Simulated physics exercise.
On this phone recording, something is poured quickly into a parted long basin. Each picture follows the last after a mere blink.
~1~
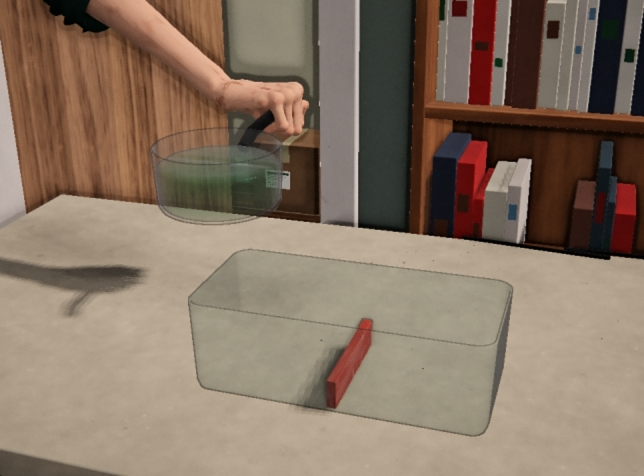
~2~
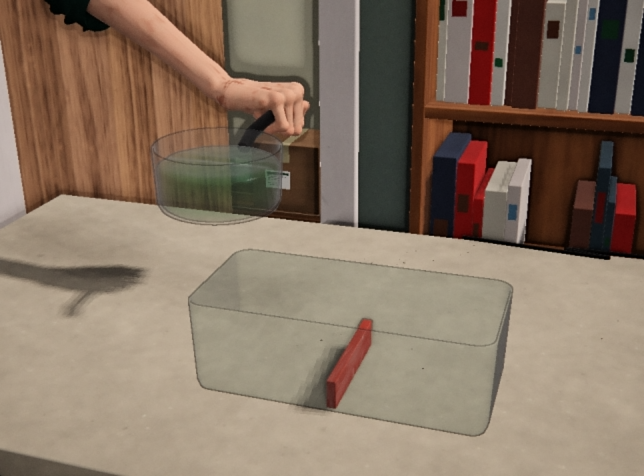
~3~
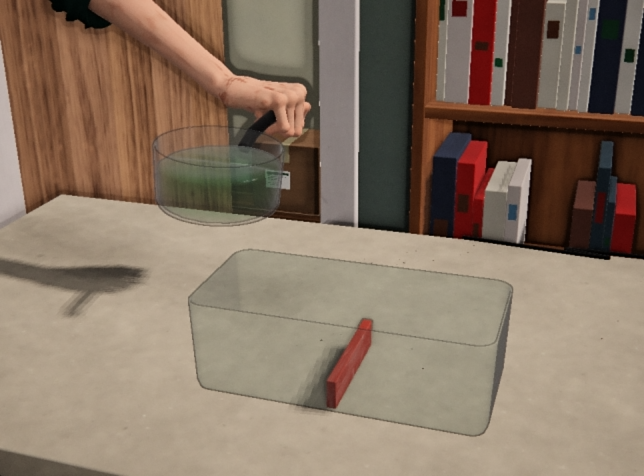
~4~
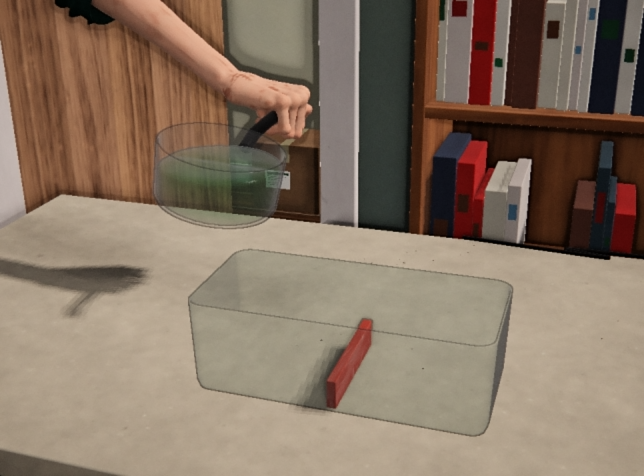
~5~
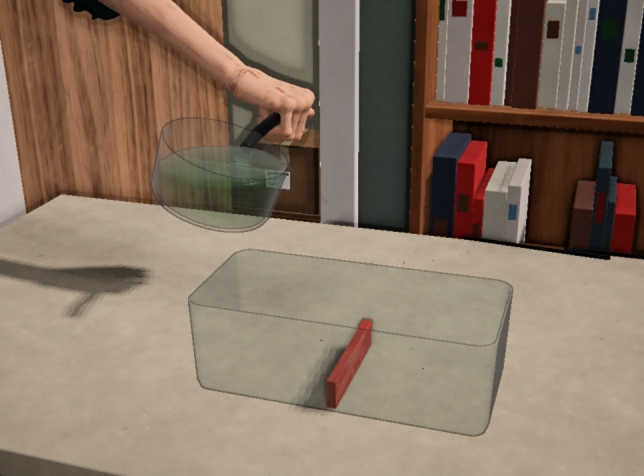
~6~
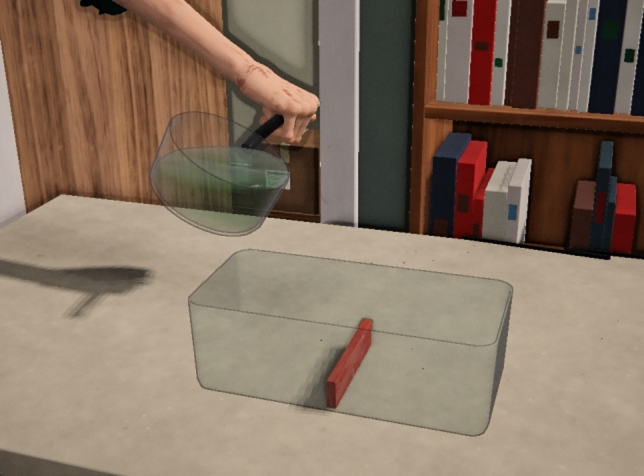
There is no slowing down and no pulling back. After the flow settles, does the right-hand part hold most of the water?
No.
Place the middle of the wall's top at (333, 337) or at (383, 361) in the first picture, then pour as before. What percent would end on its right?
Roughly 35 % and 20 %.
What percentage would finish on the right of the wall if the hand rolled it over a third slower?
Near 20 in a hundred.
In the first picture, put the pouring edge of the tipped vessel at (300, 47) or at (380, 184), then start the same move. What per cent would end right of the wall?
65 % and 90 %.
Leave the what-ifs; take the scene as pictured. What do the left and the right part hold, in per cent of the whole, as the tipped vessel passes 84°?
25 per cent left, 0 per cent right.
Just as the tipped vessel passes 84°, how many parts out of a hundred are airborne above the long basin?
I'd put it near 40 per cent.
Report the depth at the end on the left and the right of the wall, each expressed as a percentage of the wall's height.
Left side: Approx. 70 %; right side: Approx. 10 %.
A moment on, the tilt is 84° and 35 per cent is still to pour, 25 is left of the wall and 2 right of it.
Next, the tilt is 99° and 9 per cent is still to pour, 73 is left of the wall and 10 right of it.
Then the tilt is 99° and 1 per cent is still to pour, 81 is left of the wall and 14 right of it.
Later the tilt is 99° and 0 per cent is still to pour, 83 is left of the wall and 15 right of it.
In the end 83 per cent lies left of the wall, 15 right of it and 2 outside.
